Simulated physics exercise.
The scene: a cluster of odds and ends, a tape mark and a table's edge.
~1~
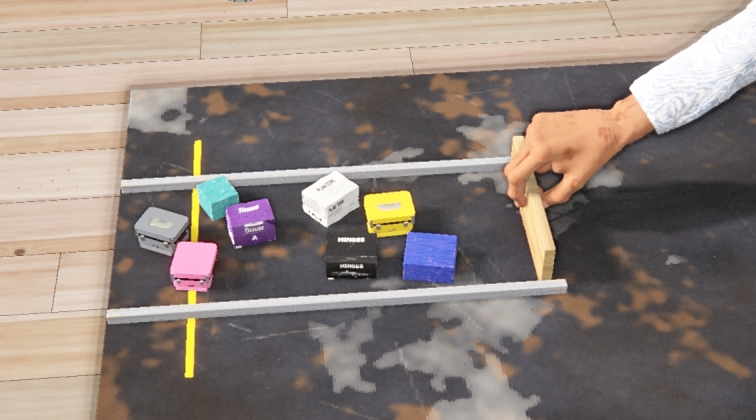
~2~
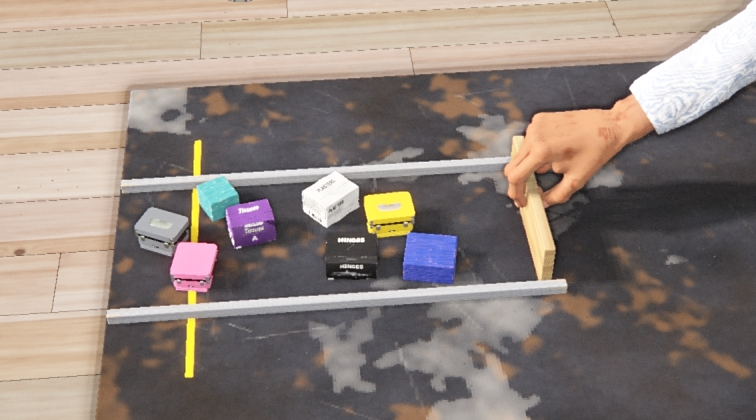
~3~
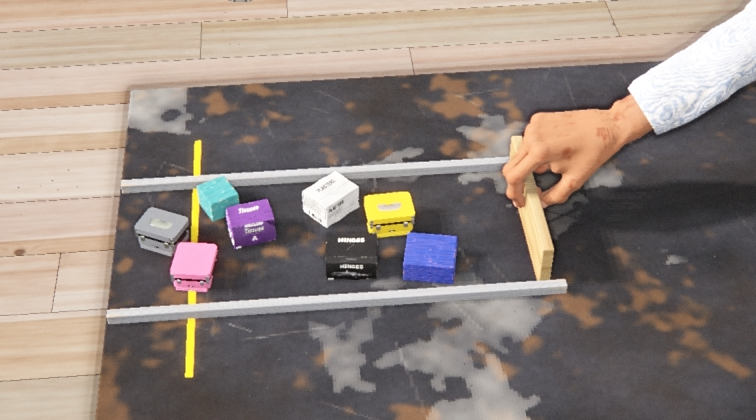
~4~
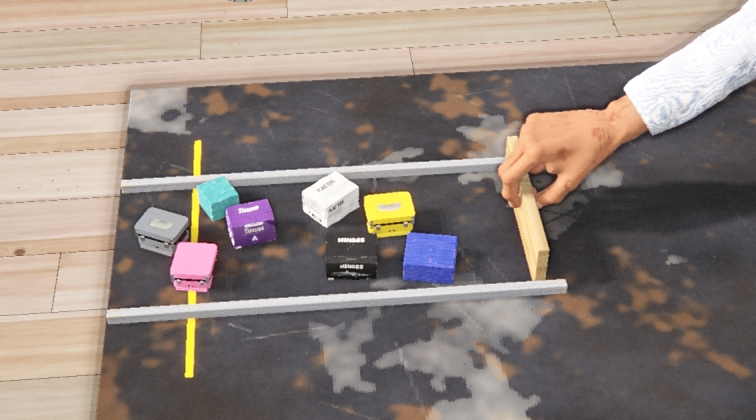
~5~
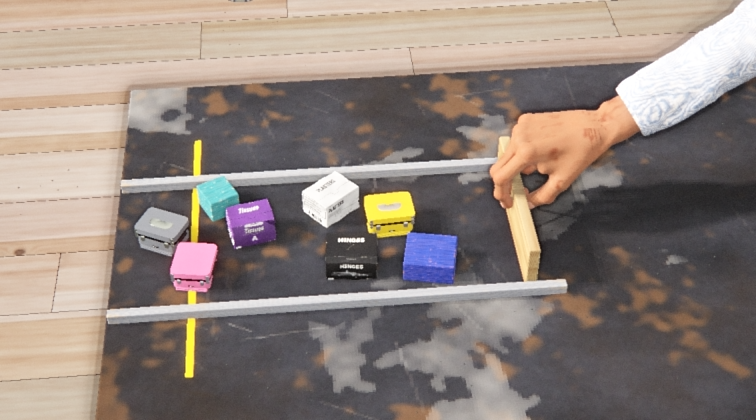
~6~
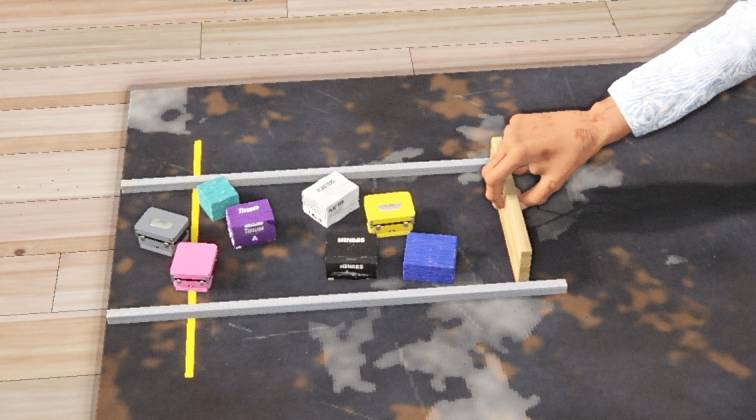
On a dark, mottled tabletop, a hand holds a wooden board upright between two grey rails, at first nearly still, then slides it slightly left, while the eight small coloured boxes and cases near the yellow tape stay still.
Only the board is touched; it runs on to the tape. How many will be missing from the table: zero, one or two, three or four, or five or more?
In the end the number that fall off is one or two.
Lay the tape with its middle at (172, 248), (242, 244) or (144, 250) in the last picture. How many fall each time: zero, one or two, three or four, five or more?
For each place: More than four; no fall at all; five or more.
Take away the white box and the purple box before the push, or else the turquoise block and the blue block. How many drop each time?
The counts: 1 and 1.
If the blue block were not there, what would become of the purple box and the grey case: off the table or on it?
The purple box holds on, the grey case is lost.
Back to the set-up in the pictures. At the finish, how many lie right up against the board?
The number is 3.
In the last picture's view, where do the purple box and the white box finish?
About (123, 229), and the other about (172, 194).
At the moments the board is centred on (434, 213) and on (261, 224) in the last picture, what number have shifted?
The counts are 1 and 8.
Soon after, none off yet; grey case at rest near (163, 233); pink case at rest near (195, 267); turquoise block at rest near (218, 199).
In the end, the number that fall off is one or two; gone, pink case and grey case.
